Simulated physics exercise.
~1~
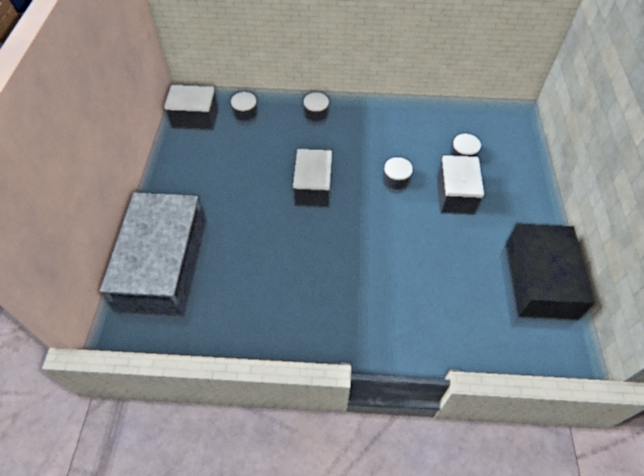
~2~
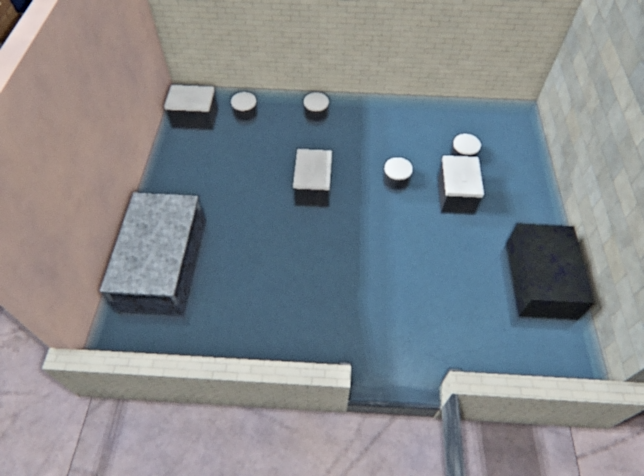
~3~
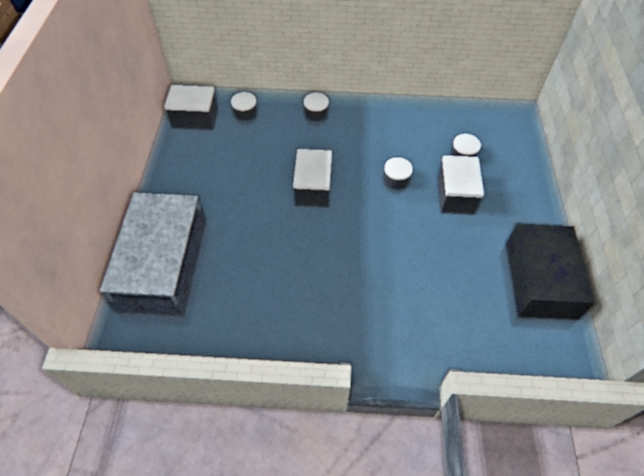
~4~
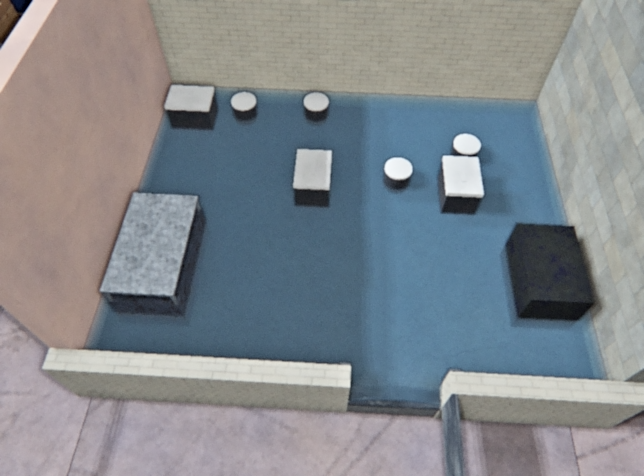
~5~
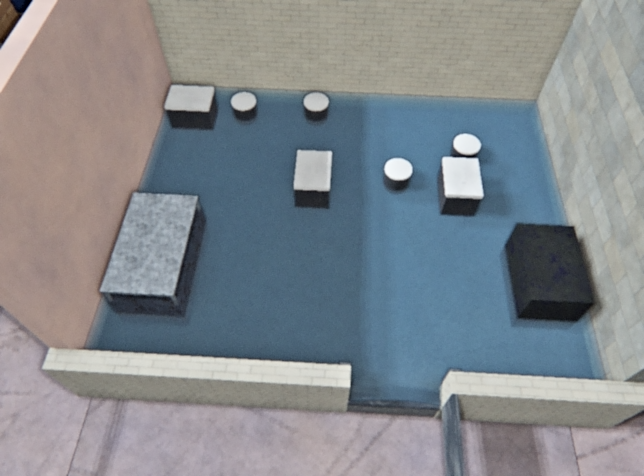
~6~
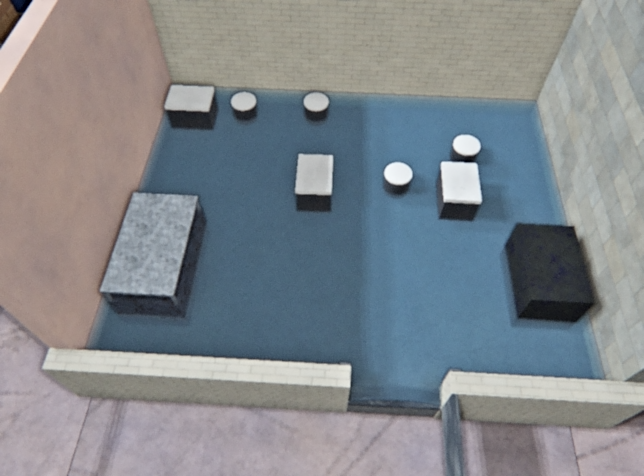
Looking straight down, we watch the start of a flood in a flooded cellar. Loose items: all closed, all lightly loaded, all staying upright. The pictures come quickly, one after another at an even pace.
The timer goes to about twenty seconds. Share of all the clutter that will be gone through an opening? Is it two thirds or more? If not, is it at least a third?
The likely share is a third through two thirds.
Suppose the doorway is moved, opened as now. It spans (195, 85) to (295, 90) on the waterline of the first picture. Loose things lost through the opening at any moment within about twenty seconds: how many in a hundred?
100 %.
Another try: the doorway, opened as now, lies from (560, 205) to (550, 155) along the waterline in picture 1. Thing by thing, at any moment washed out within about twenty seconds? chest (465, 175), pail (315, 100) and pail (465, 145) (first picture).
Item one: Leaves; item two: Remains; item three: Leaves.
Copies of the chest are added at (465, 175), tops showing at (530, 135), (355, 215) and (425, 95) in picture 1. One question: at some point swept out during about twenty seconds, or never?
First doesn't escape, second escapes, third doesn't escape.
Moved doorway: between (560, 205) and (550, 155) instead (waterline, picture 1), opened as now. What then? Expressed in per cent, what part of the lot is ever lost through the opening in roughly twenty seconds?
It comes to some 40 per cent of the lot.
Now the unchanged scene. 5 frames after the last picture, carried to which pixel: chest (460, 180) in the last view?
Roughly (461, 207).
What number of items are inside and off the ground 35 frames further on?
By my tally, 4.
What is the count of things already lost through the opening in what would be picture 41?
That makes 3.
A moment on, 0 of 7 are out; 7 afloat.
Next, 0 of 7 are out; 7 afloat.
Later, 3 of 7 are out; 4 afloat.
In the end, 3 of 7 are out; 4 afloat.
